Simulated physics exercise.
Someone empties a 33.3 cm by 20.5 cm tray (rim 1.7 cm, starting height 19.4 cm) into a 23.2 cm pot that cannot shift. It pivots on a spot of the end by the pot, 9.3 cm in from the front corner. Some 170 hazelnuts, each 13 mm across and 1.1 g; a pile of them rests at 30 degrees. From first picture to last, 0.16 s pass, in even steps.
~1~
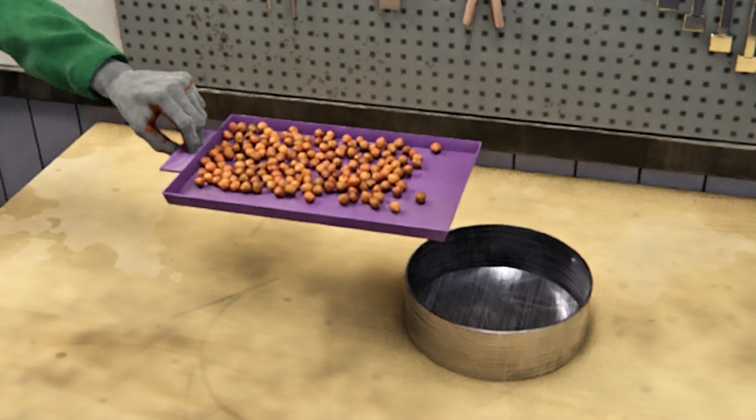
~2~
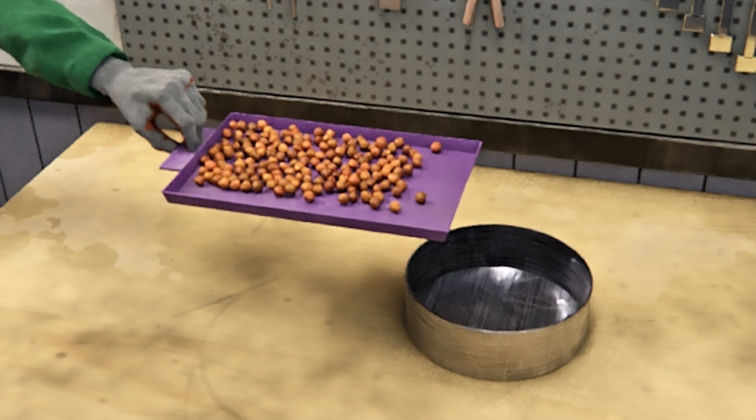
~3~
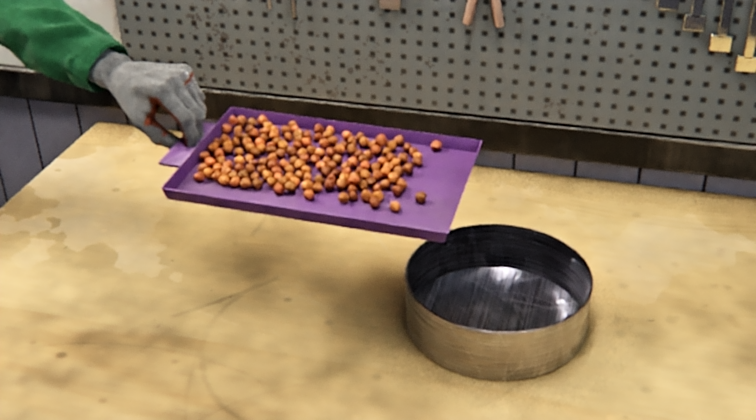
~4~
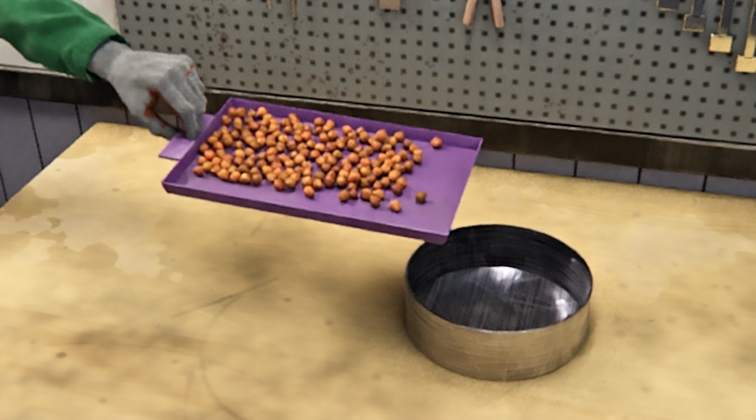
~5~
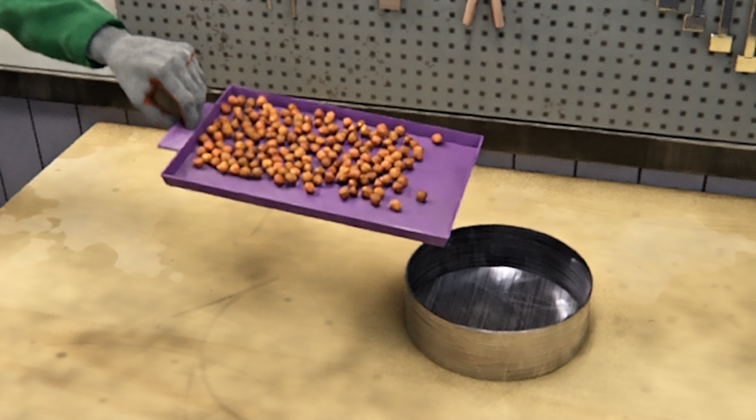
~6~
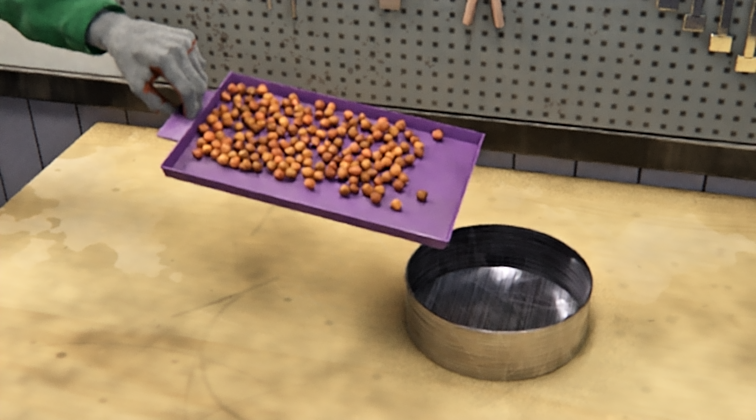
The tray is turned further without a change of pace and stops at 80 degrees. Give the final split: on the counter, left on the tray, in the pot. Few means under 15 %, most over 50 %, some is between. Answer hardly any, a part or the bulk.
Counter the bulk, tray hardly any, pot a part.
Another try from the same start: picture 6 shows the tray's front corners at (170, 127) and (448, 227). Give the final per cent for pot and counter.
Pot 85, counter 15.
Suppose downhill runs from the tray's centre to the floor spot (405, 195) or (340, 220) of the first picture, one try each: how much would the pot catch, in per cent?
About 70 and 25 per cent.
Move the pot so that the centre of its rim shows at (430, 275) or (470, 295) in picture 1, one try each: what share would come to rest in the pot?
About 35 and 75 per cent.
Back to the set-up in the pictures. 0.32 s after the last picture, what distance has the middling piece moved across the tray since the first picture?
Some 8 cm.
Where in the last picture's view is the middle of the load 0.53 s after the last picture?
Around (426, 234).
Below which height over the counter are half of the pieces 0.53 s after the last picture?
Some 20 cm.
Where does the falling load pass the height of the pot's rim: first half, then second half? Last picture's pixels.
First near (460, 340), later near (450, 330).
Then, 0.32 s after the last picture, tilt 45 degrees; the tray holds 100 %, the pot 0 %.
Then, 0.53 s after the last picture, tilt 68 degrees; the tray holds 75 %, the pot 0 %.
Then, 0.85 s after the last picture, tilt 80 degrees; the tray holds 15 %, the pot 20 %.
In the end, counter 75 %, tray 0 %, pot 25 %.
